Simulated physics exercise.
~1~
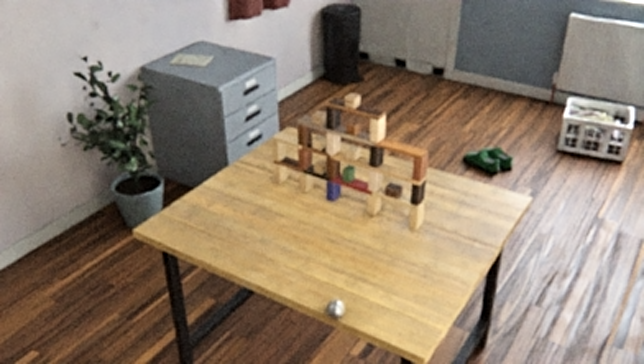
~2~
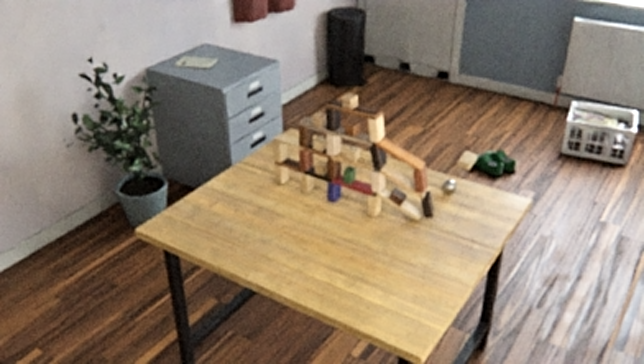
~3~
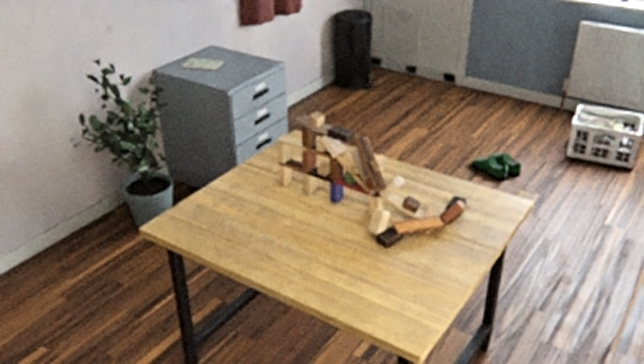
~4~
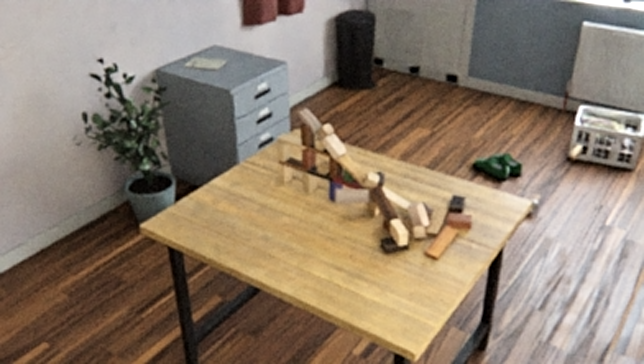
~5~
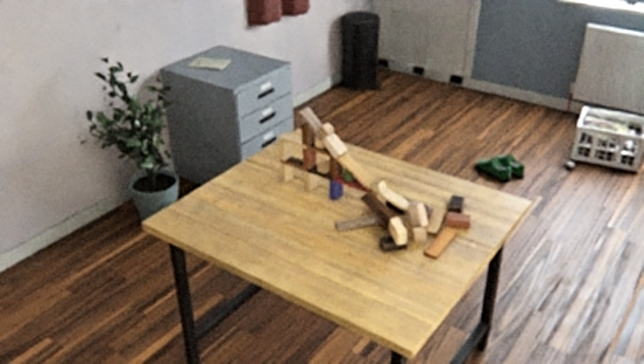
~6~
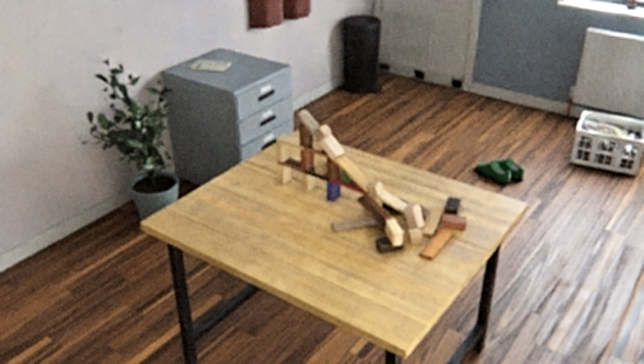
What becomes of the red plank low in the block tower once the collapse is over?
The red plank stays at its level beside the blue post, while many of the blocks to its right end up in a heap on the table.
